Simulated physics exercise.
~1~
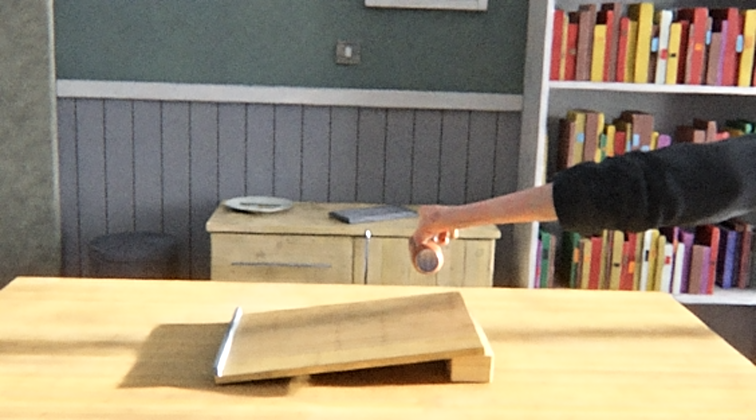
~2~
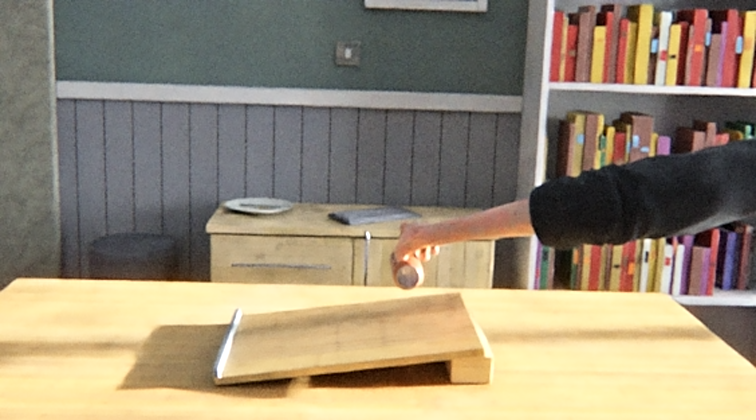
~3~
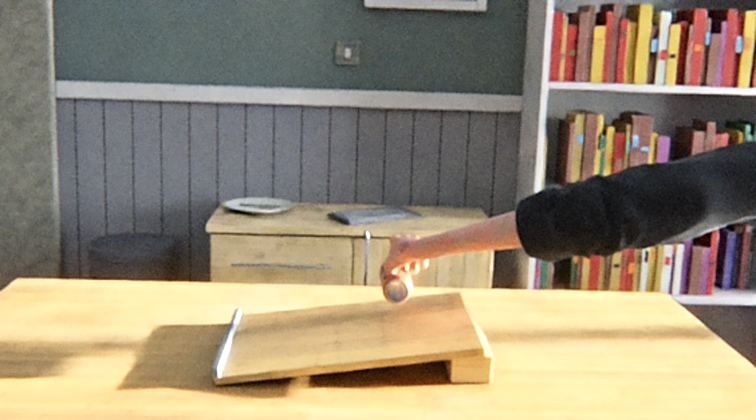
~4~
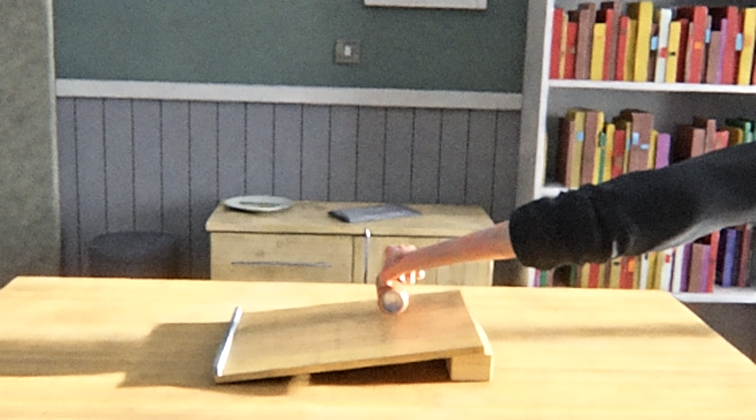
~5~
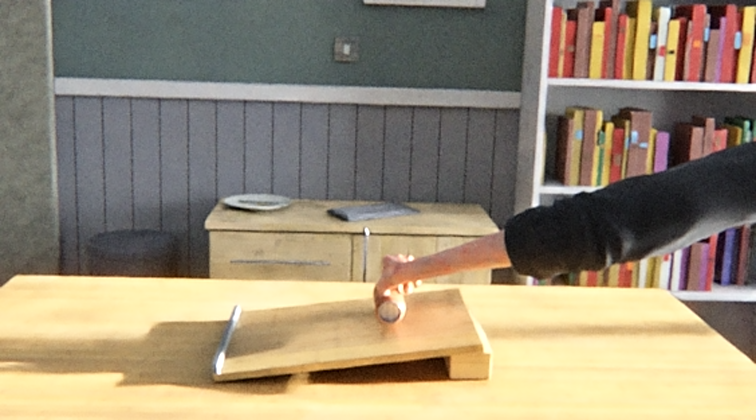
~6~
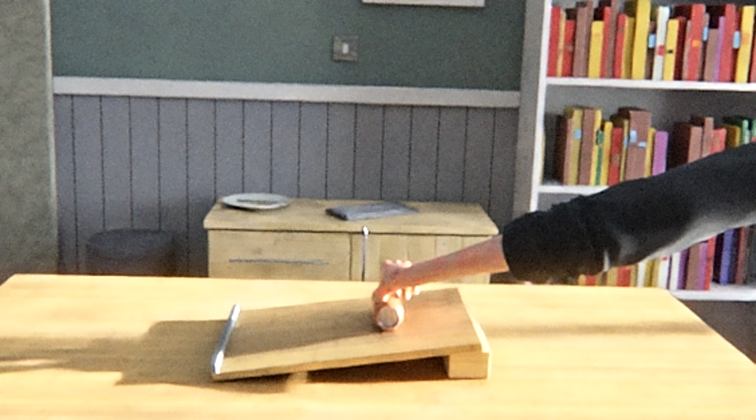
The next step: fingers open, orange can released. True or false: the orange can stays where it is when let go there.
False.
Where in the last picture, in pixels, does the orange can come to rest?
It finishes at around (241, 323).
Then, 0.50 s past the last view, orange can displaced about its own width near (356, 310).
Then, 0.70 s past the last view, orange can displaced well along near (317, 314).
Then, 0.90 s past the last view, orange can displaced well along near (264, 320).
Then, 1.10 s past the last view, orange can displaced well along near (239, 321).
Finally, moved from the start, orange can. Final places as the last picture's camera would see them, orange can near (241, 323). The orange can goes downhill.
